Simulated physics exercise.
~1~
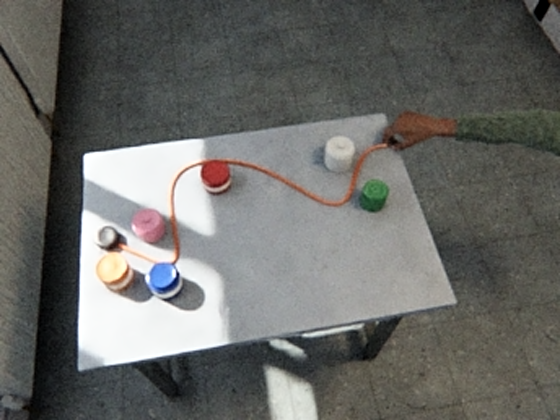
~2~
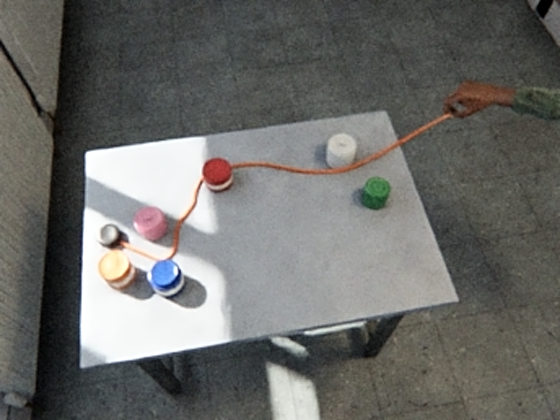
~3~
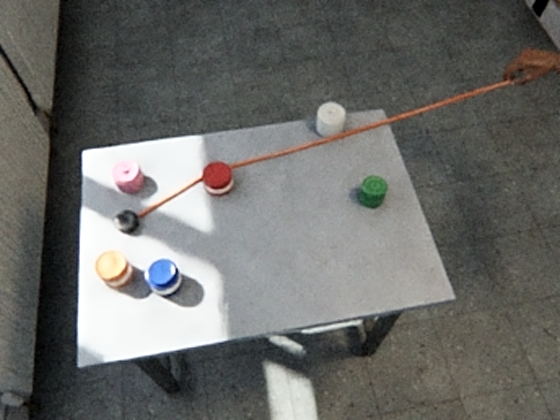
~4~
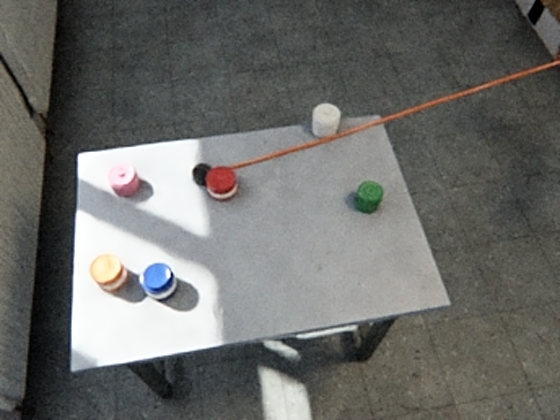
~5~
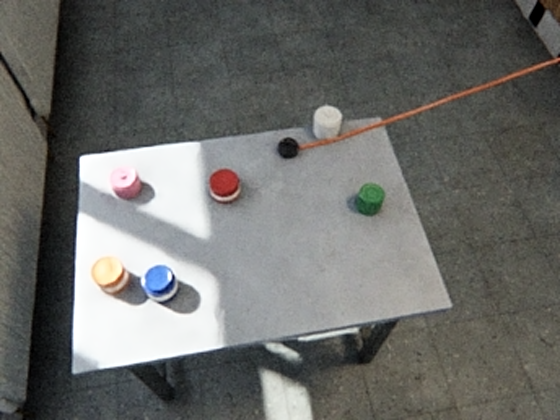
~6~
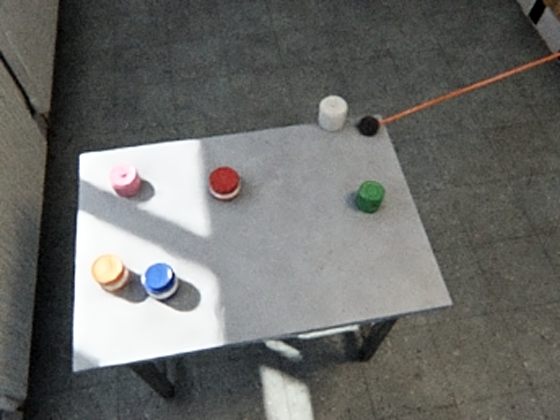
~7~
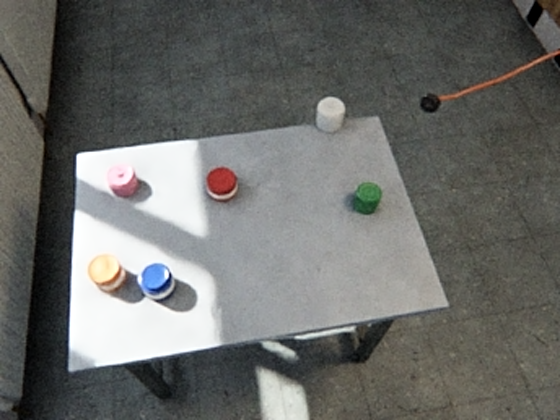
We see a hand pull an orange cord across a table holding six small pots, dragging a black round object rightward; the pink and white pots shift toward the far edge, and the object leaves the table while all six stay upright on top.
